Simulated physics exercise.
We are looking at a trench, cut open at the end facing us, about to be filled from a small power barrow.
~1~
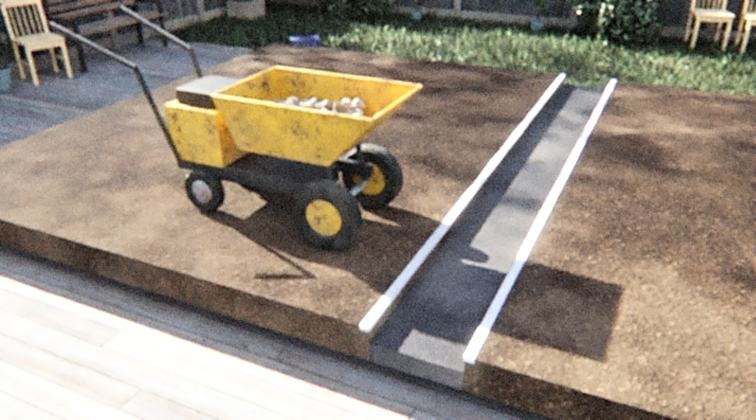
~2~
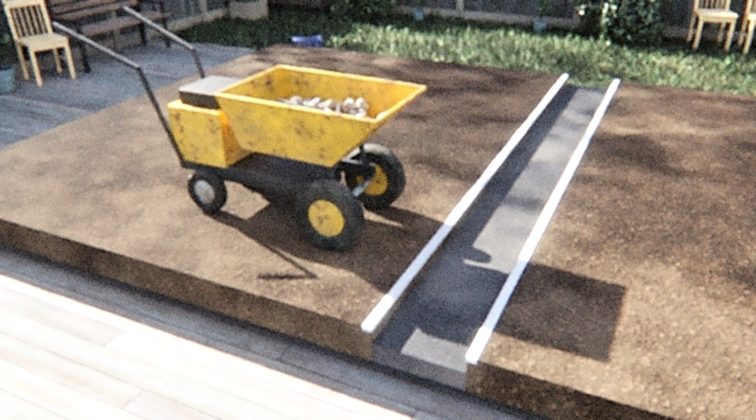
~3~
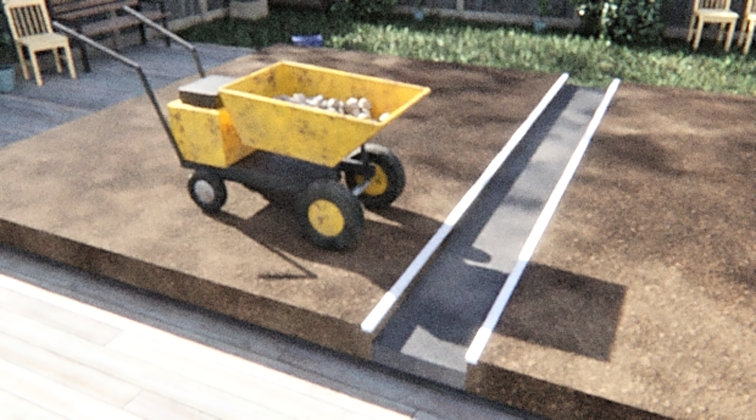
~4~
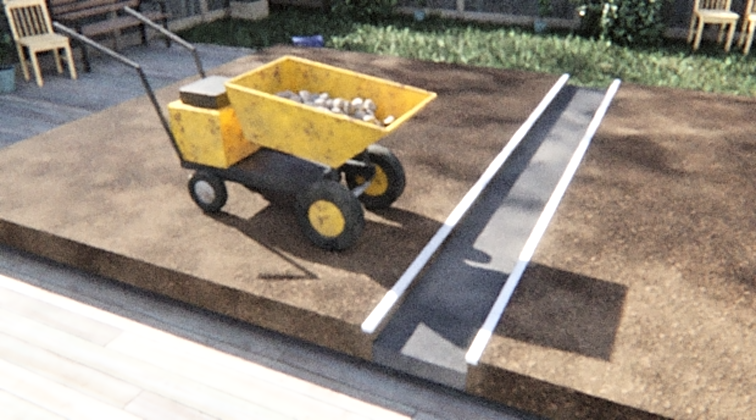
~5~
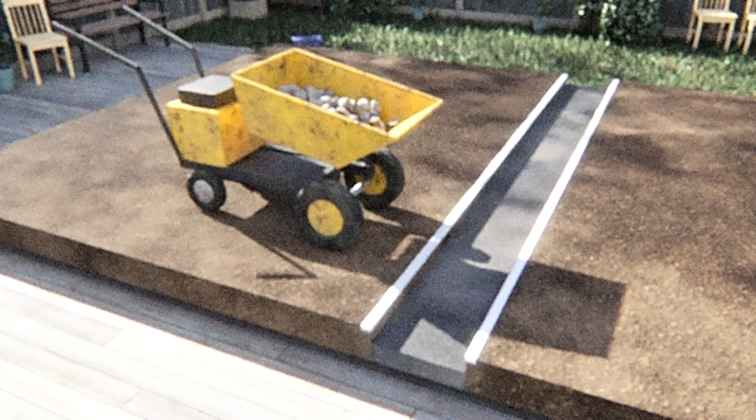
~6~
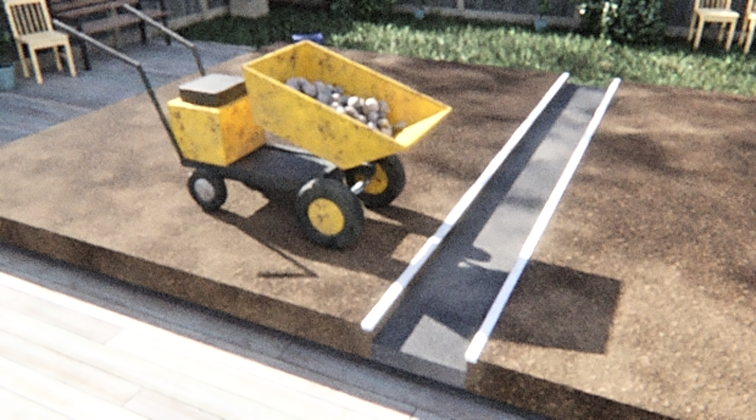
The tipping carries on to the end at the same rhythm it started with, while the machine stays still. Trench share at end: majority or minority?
Majority.
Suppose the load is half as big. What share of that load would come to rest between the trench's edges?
That works out at around 90 percent.
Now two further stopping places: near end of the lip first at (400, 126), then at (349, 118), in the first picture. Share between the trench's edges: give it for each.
Estimates, in order: 40 % then 80 %.
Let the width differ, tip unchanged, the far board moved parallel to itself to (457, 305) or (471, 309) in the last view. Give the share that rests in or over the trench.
First case 30 %, second case 50 %.
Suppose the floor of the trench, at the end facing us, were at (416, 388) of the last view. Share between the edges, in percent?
Something like 100 %.
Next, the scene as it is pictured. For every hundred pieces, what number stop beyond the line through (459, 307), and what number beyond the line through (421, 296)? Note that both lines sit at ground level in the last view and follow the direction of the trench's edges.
First 30 in a hundred, second 70 in a hundred.
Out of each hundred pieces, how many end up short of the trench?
Share: Near 0 %.
Soon after the last picture, skip tipped steeply; all in the skip.
A little later, skip tipped right over; about two thirds in the skip; about a third in or heaped over the trench.
Later still, skip tipped right over; about a quarter in the skip; about two thirds in or heaped over the trench; a stray few beyond it.
At rest, skip tipped right over; about a quarter in the skip; about two thirds in or heaped over the trench; a stray few beyond it.
